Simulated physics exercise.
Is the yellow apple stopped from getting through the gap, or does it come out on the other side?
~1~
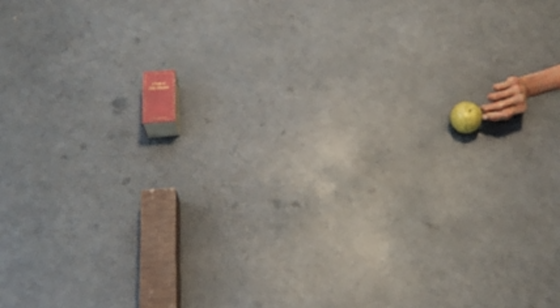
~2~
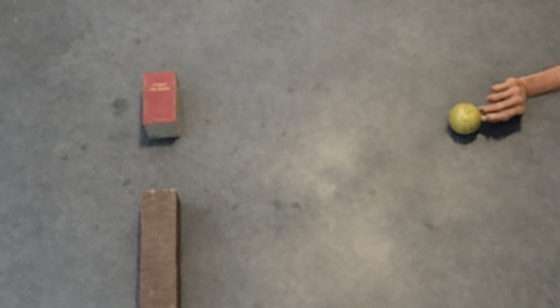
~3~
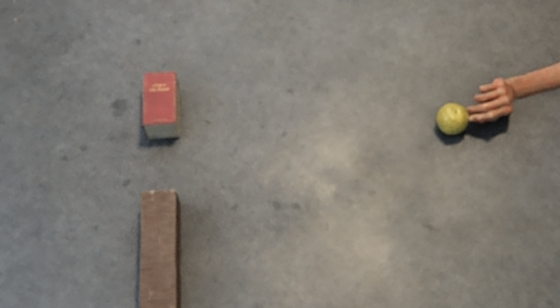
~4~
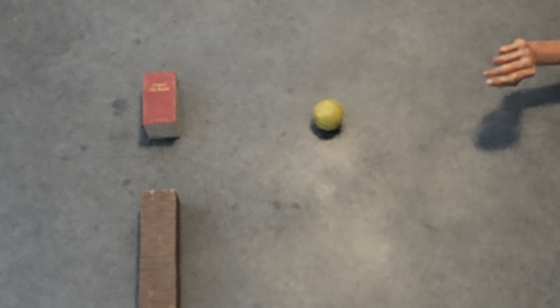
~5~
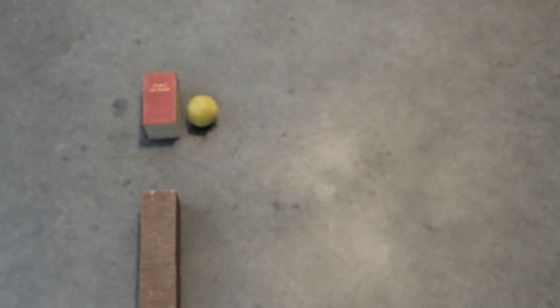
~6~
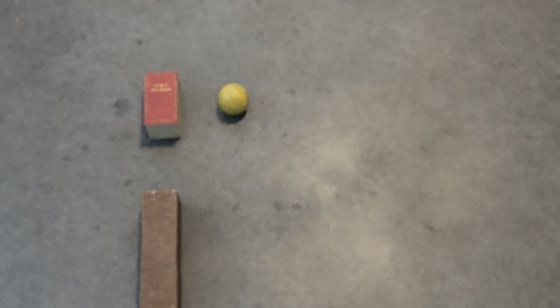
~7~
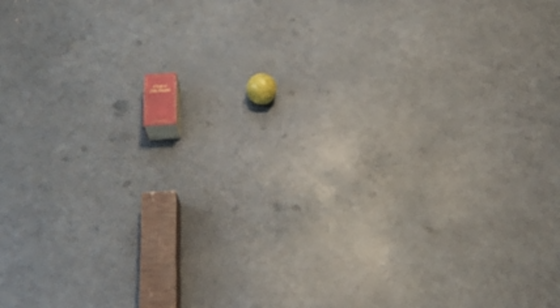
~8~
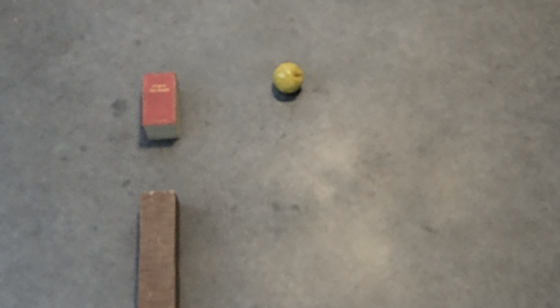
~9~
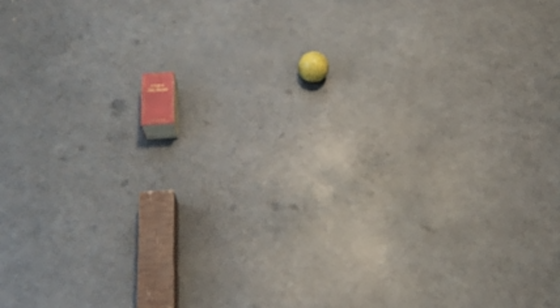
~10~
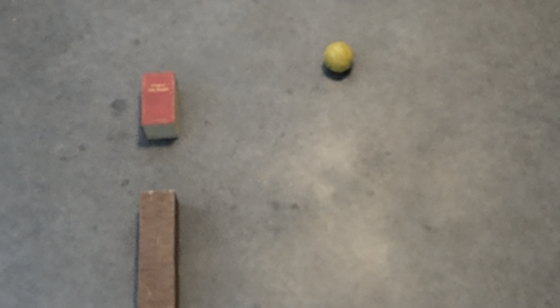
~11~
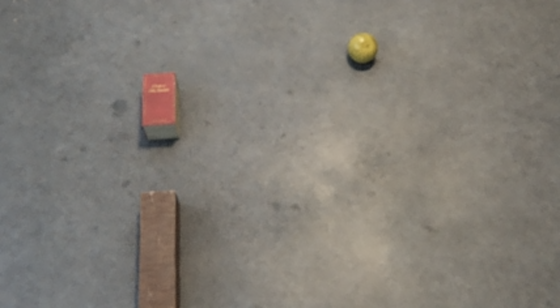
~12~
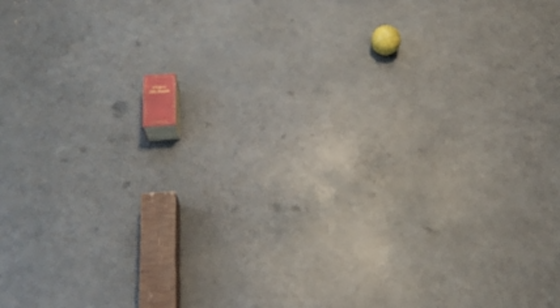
The yellow apple is stopped. It bounces off the red book and rolls back towards the upper right without passing through the gap.
